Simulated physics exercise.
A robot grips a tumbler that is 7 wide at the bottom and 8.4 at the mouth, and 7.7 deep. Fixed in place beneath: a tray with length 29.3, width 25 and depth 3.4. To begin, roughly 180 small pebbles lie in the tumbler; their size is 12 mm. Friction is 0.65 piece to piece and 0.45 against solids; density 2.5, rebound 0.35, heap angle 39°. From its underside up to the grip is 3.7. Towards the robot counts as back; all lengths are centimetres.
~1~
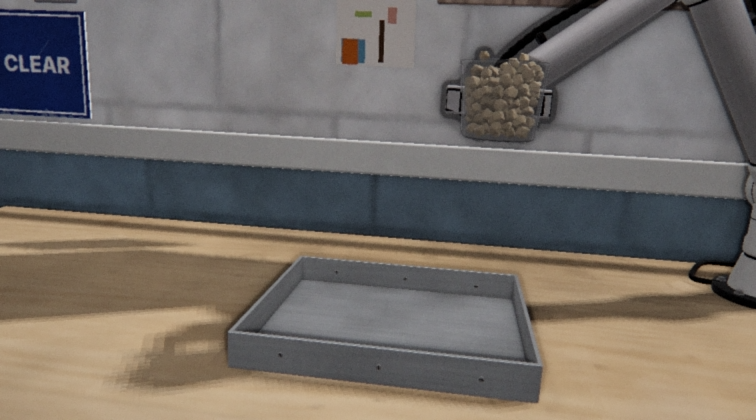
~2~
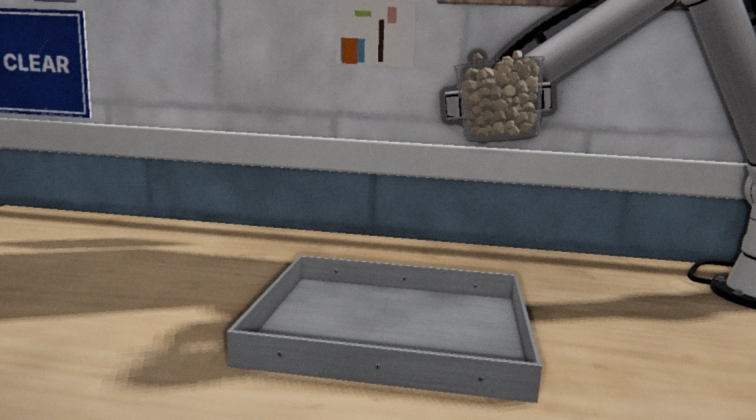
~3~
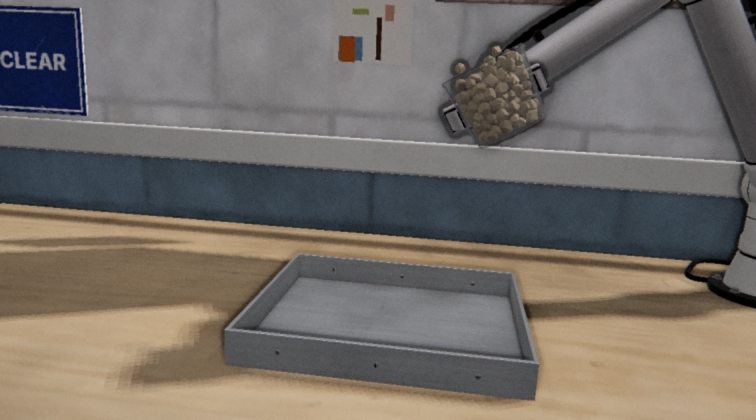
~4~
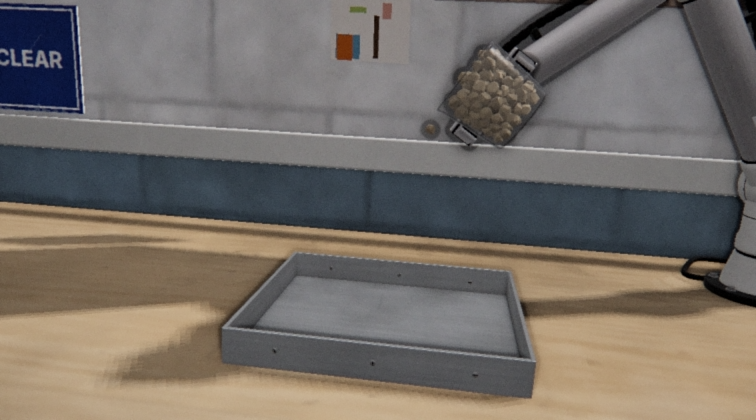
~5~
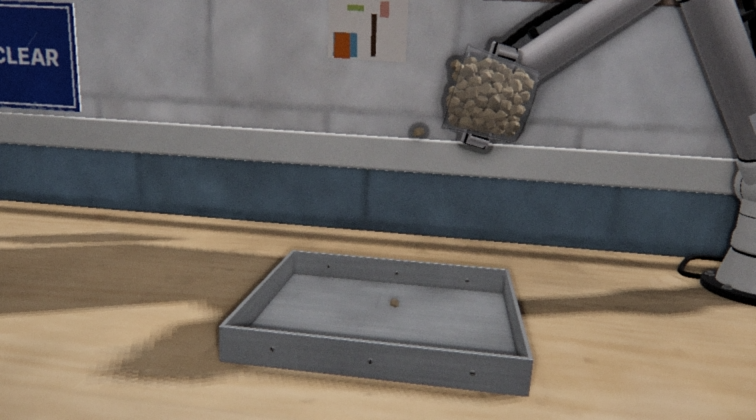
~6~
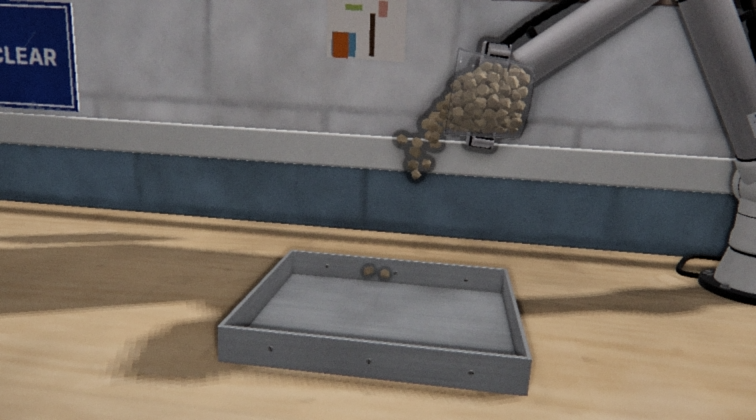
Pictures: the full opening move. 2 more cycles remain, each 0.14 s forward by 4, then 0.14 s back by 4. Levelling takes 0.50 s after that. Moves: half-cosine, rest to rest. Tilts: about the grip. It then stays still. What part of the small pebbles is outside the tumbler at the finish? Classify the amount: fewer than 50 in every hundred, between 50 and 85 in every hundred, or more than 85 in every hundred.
Between 50 and 85 in every hundred.
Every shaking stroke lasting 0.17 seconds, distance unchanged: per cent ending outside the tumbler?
That change gives some 60 percent.
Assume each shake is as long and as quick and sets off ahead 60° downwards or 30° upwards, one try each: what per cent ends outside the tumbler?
Near 30 and 85 percent respectively.
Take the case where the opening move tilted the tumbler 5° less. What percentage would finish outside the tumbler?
It would come to roughly 65 per cent.
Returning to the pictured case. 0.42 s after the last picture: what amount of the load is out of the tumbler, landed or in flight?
I'd put it at some 55 per cent at that point.
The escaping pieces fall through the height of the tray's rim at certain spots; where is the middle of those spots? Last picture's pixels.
Estimated centre around (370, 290) in pixels.
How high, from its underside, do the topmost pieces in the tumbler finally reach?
Height at rest: About 5.0 centimetres.
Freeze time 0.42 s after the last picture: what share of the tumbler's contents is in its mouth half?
Some 60 percent is in that half.
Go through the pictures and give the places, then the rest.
In the first picture, the tumbler middle at (501, 102), level; upper third of the load around (505, 80), from x 470 to 540, top at y 55; 185 in the tumbler.
In the second picture, the tumbler middle at (500, 102), tilted 8° forward; upper third of the load around (505, 78), from x 465 to 535, top at y 55.
In the third picture, the tumbler middle at (498, 100), tilted 29° forward; upper third of the load around (499, 78), from x 460 to 535, top at y 50.
In the fourth picture, the tumbler middle at (494, 99), tilted 56° forward; upper third of the load around (491, 78), from x 430 to 535, top at y 55; 184 in the tumbler, 1 in flight or on a rim.
In the fifth picture, the tumbler middle at (491, 98), tilted 77° forward; upper third of the load around (487, 78), from x 395 to 530, top at y 65; 183 in the tumbler, 1 in the tray, 1 in flight or on a rim.
In the sixth picture, the tumbler middle at (490, 98), tilted 85° forward; upper third of the load around (494, 84), from x 370 to 525, top at y 65; 173 in the tumbler, 2 in the tray, 10 in flight or on a rim.
Then, 0.42 s on, tilted 85° forward, highest piece 27 above the table; 94 in the tray, 81 in the tumbler, 10 in flight or on a rim.
Then, 0.85 s on, tilted 32° forward, highest piece 29 above the table; 139 in the tray, 45 in the tumbler, 1 in flight or on a rim.
Then, 1.26 s on, level, highest piece 28 above the table; 140 in the tray, 45 in the tumbler.
Then, 2.31 s on, level, highest piece 28 above the table; 140 in the tray, 45 in the tumbler.
In the end, 140 in the tray, 45 in the tumbler. That is 76 % outside the tumbler.
